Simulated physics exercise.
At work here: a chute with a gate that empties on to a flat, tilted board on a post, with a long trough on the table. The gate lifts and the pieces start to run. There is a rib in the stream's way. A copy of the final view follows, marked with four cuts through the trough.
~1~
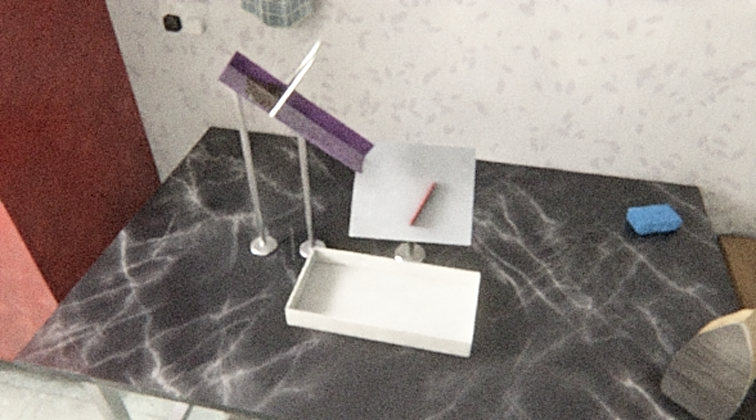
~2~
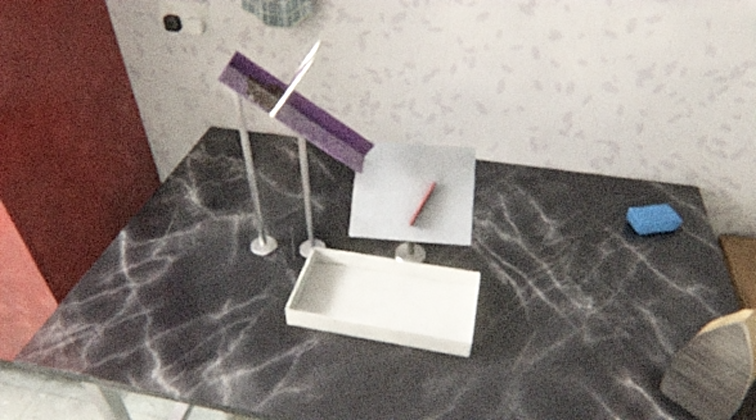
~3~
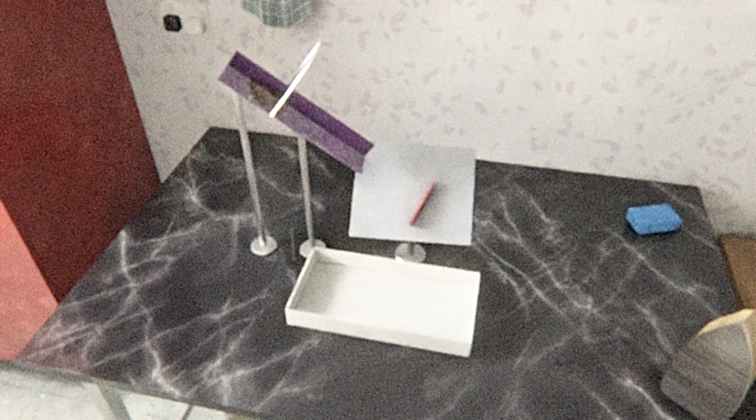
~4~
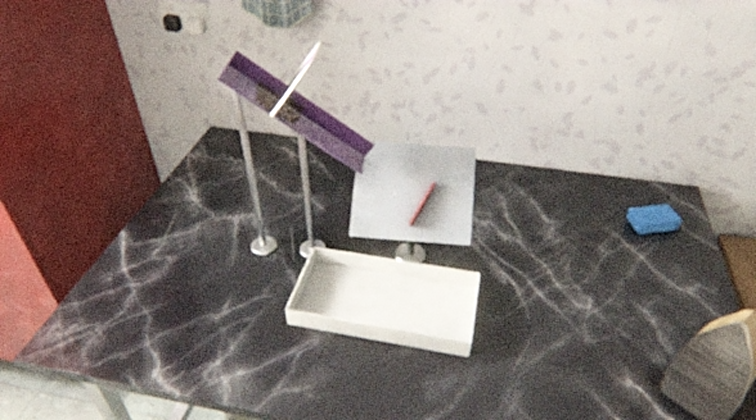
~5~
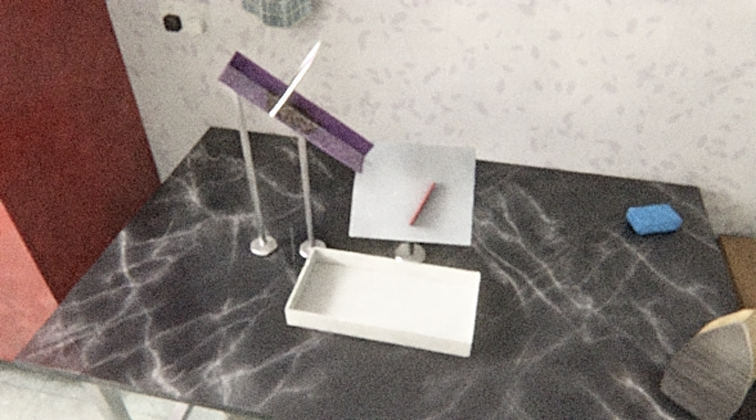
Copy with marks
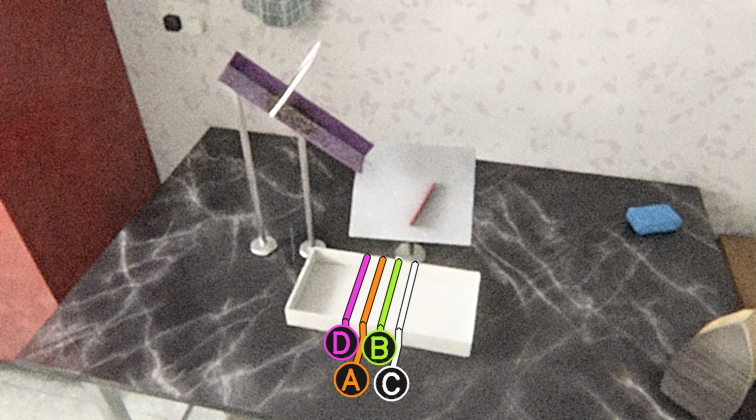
In this clip, a small clump of dark pieces slides slowly down a tilted purple chute, moving rightward past a raised white gate, while the tilted board with its red rib and the empty white trough stay still.
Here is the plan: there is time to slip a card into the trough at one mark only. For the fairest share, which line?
B is best.
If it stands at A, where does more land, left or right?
Right.
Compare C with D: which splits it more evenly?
Here it is line C.
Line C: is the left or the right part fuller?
Left.
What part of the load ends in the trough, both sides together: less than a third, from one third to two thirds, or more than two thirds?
More than two thirds.
On the marked copy, line A crosses the front rim at (363, 323); line B crosses the front rim at (380, 326); line C crosses the front rim at (399, 329); line D crosses the front rim at (345, 320).
With A, of what is caught, a stray few on the left of the divider, nearly all on the right.
With B, of what is caught, about two thirds on the left of the divider, about a third on the right.
With C, of what is caught, most on the left of the divider, a small part on the right.
With D, of what is caught, none on the left of the divider, all on the right.
